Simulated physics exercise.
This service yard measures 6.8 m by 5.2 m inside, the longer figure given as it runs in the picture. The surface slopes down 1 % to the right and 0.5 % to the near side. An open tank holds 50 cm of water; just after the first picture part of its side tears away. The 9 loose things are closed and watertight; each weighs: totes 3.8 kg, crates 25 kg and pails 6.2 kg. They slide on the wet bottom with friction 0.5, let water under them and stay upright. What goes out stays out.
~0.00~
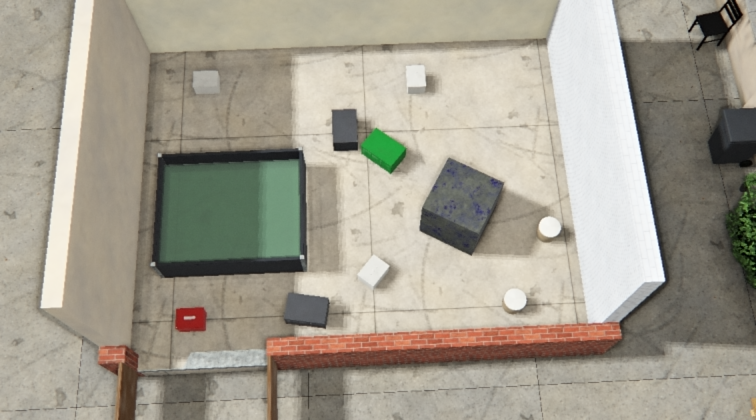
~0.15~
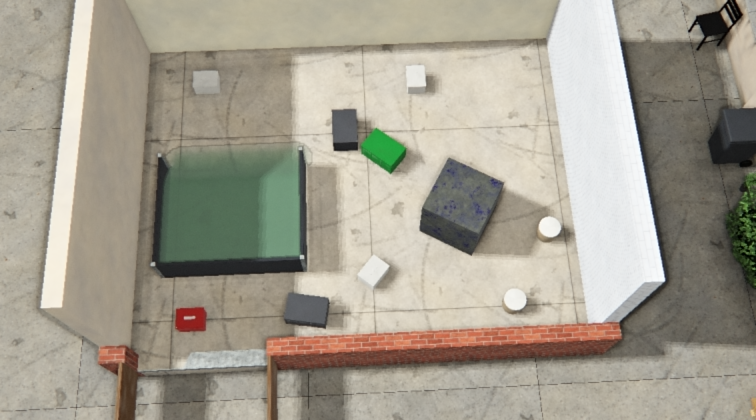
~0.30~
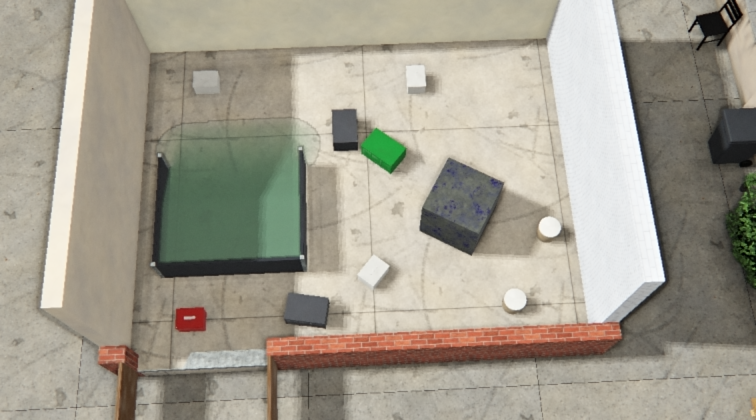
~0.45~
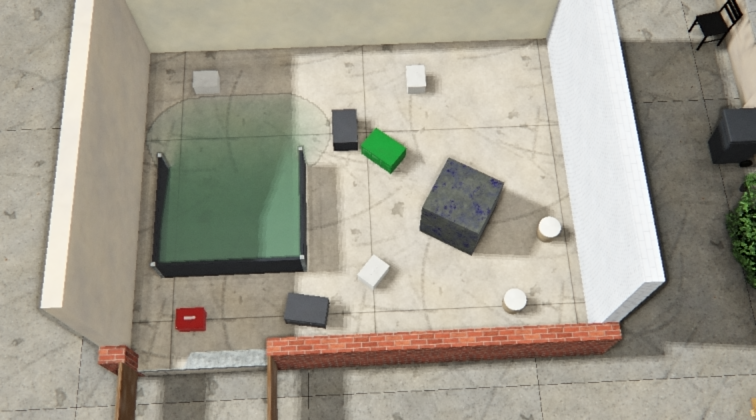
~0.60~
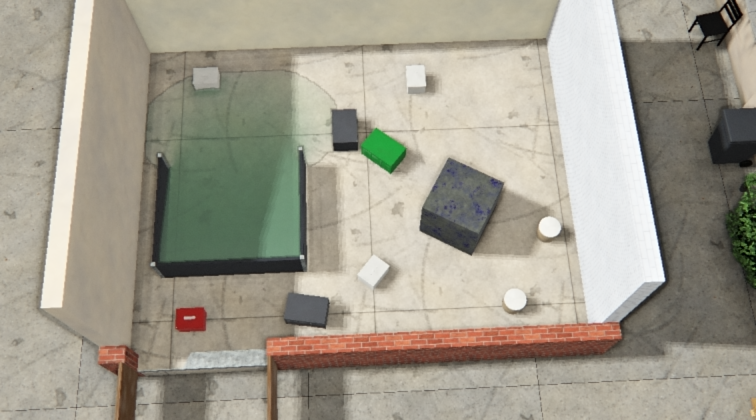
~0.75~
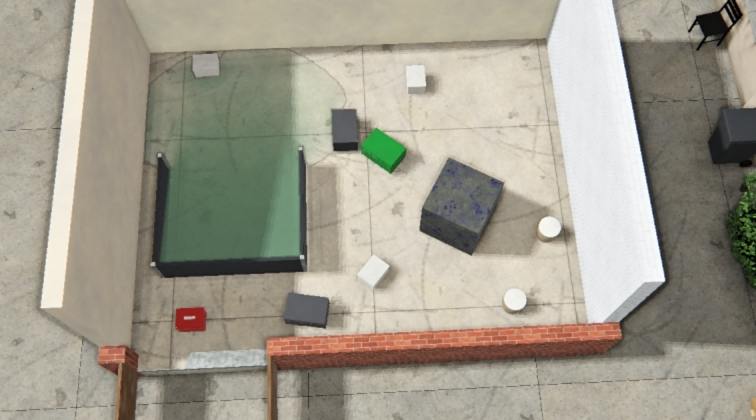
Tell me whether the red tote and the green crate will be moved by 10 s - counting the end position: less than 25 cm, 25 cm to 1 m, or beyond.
The red tote barely shifts; the green crate stays put.
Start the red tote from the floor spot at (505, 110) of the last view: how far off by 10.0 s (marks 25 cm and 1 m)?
It ends far away.
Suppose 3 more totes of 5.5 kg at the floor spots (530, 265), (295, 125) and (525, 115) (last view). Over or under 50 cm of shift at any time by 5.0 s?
In that order: Short of it, over, over.
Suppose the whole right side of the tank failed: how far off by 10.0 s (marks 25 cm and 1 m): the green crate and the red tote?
In that case the green crate gets carried off, the red tote barely shifts.
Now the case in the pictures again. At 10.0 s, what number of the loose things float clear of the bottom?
3 of them.
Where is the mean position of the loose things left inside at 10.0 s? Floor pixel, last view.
At about (346, 240).
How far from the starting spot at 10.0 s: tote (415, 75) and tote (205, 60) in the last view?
In turn: 400 cm, 80 cm.
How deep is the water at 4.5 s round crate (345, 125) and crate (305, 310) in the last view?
Roughly 7 and 0 cm.
After 2.0 s the red tote is near (189, 318), 0.0 m from its start, aground; the green crate is near (383, 147), 0.0 m from its start, aground; 0 of 9 are out; 1 afloat.
After 4.5 s the red tote is near (189, 318), 0.0 m from its start, aground; the green crate is near (384, 147), 0.0 m from its start, aground; 0 of 9 are out; 1 afloat.
After 7.0 s the red tote is near (189, 318), 0.0 m from its start, aground; the green crate is near (384, 147), 0.0 m from its start, aground; 0 of 9 are out; 3 afloat.
After 10.0 s the red tote is near (189, 318), 0.0 m from its start, aground; the green crate is near (384, 147), 0.0 m from its start, aground; 0 of 9 are out; 3 afloat.
